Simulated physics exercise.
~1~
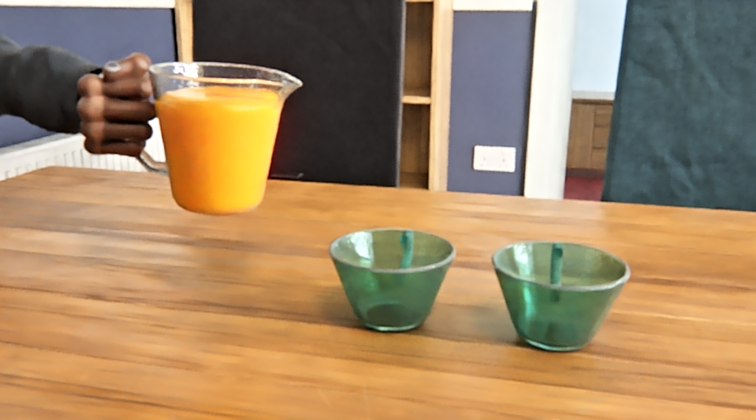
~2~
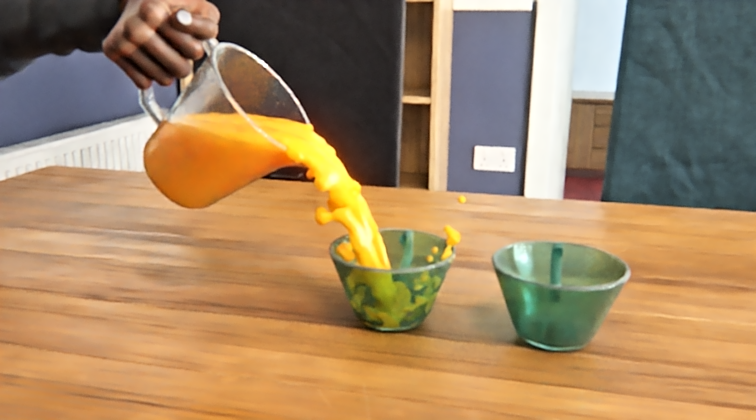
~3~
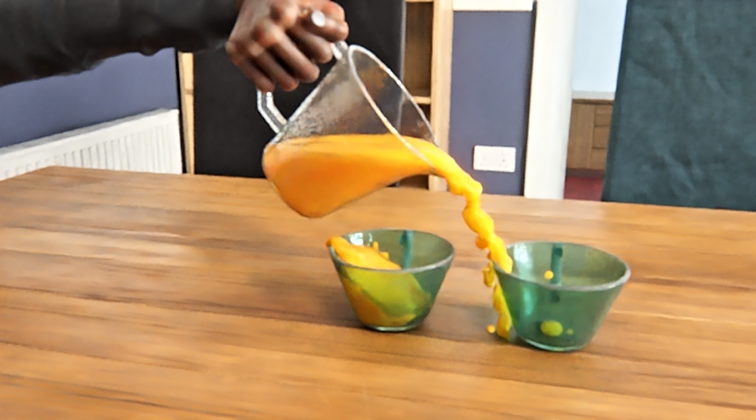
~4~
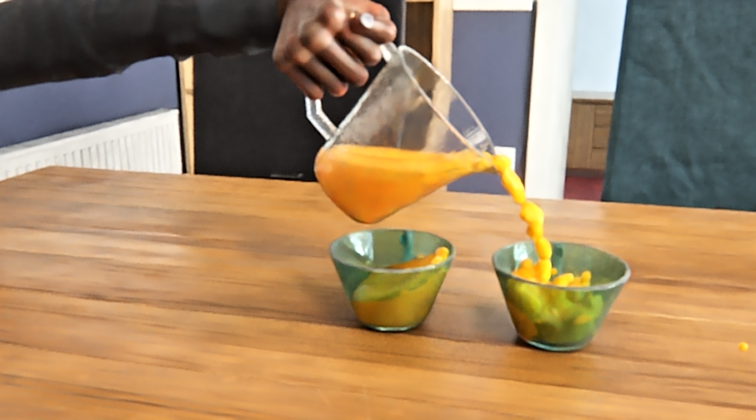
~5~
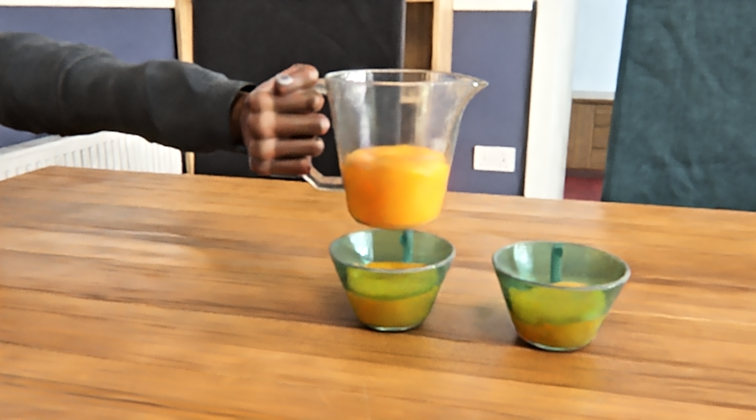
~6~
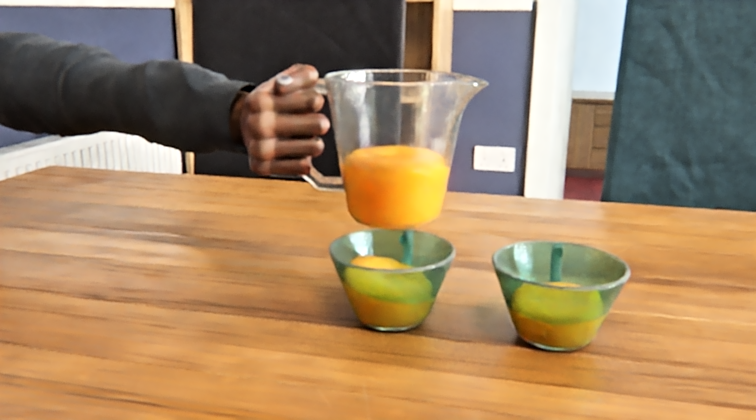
At a wooden table, a hand tilting a glass jug rightwards, pouring orange juice into two green cups, then holding it level.
